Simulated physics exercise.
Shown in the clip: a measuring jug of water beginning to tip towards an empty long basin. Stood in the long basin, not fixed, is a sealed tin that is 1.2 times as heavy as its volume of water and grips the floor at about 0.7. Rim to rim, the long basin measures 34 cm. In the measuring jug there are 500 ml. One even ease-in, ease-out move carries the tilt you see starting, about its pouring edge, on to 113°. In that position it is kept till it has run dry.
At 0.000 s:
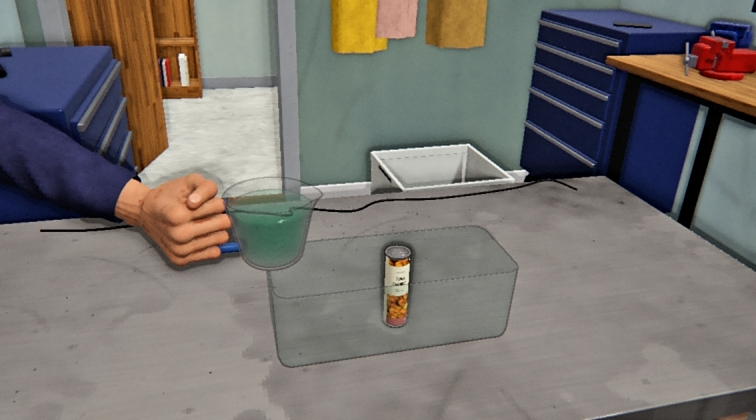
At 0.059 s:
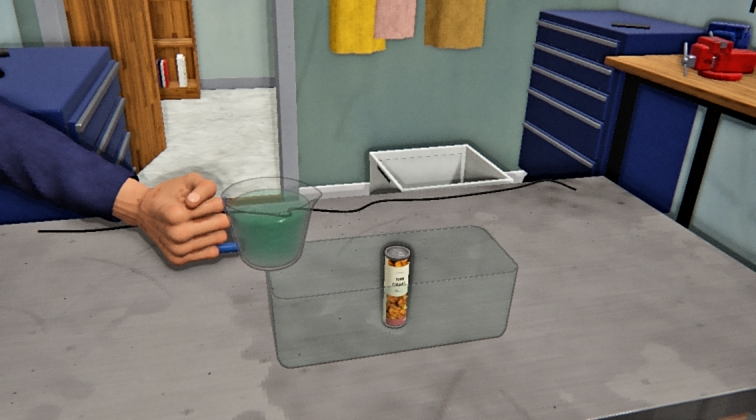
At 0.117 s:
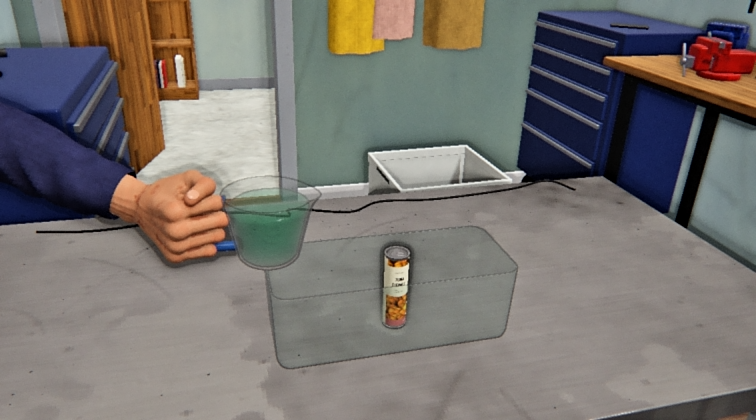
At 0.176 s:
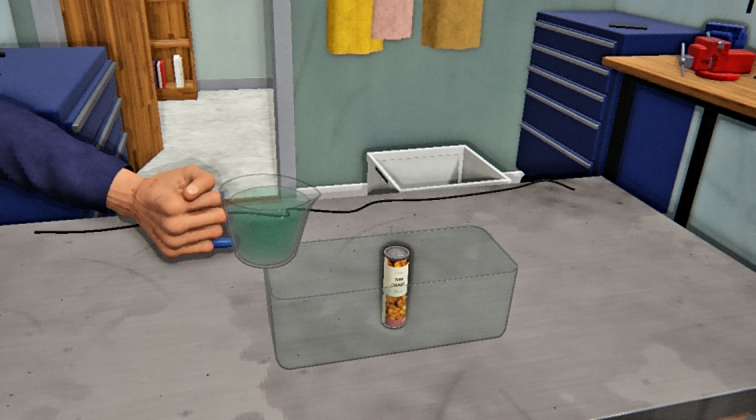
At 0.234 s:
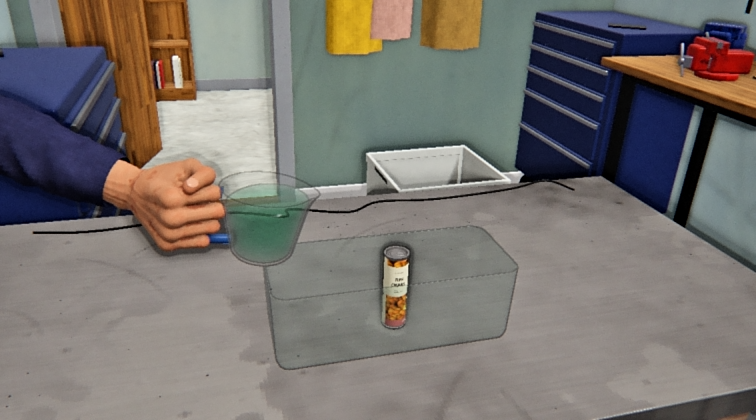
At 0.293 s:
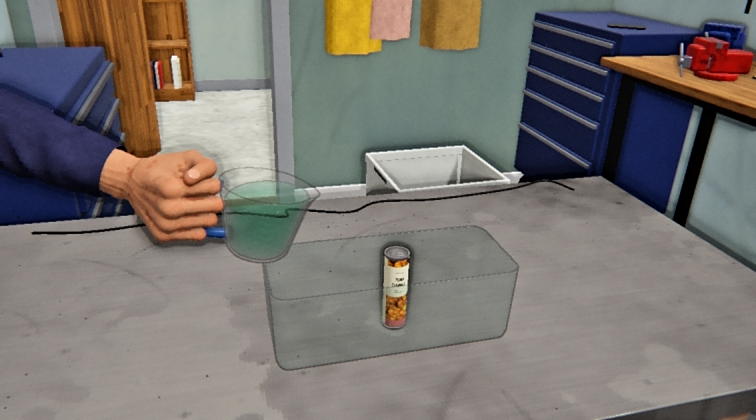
A hand slowly tilts a jug of green liquid rightward beside a clear basin holding a tin.
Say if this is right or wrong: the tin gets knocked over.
Right, it gets knocked over.
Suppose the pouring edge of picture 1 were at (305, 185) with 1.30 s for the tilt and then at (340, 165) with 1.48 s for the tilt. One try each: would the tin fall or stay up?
Run one: It does not tip. Run two: It does not tip.
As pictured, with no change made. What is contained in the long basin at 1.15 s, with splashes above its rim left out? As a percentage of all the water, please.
The share is close to 78 percent.
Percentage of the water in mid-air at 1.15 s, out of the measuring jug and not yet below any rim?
Near 16 percent.
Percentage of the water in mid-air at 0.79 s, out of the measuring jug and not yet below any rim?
About 24 per cent.
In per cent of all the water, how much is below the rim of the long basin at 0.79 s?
At that time the basin holds about 14 per cent of the liquid.
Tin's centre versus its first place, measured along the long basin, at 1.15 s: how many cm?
I'd put it at around 1 centimetres.
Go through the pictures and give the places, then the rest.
The first frame shows tilt 0°; pouring edge (322, 192); surface from (228, 206) to (311, 199); the long basin's rim runs from (269, 272) to (500, 247); the tin's top is at (398, 255).
The second frame shows tilt 0°; pouring edge (322, 192); surface from (227, 206) to (310, 199).
The third frame shows tilt 2°; pouring edge (321, 192); surface from (226, 205) to (310, 198).
The fourth frame shows tilt 4°; pouring edge (321, 192); surface from (225, 203) to (310, 196).
The fifth frame shows tilt 7°; pouring edge (320, 192); surface from (224, 200) to (309, 194).
The sixth frame shows tilt 11°; pouring edge (320, 192); surface from (223, 197) to (310, 191).
After 0.79 s the tilt is 65° and 63 per cent is still to pour; the tin stands where it began.
After 1.15 s the tilt is 102° and 6 per cent is still to pour; the tin leans 11°.
After 1.53 s the tilt is 113° and 0 per cent is still to pour; the tin lies on its side.
After 1.94 s the tilt is 113° and 0 per cent is still to pour; the tin lies on its side.
In the end the tin lies on its side.
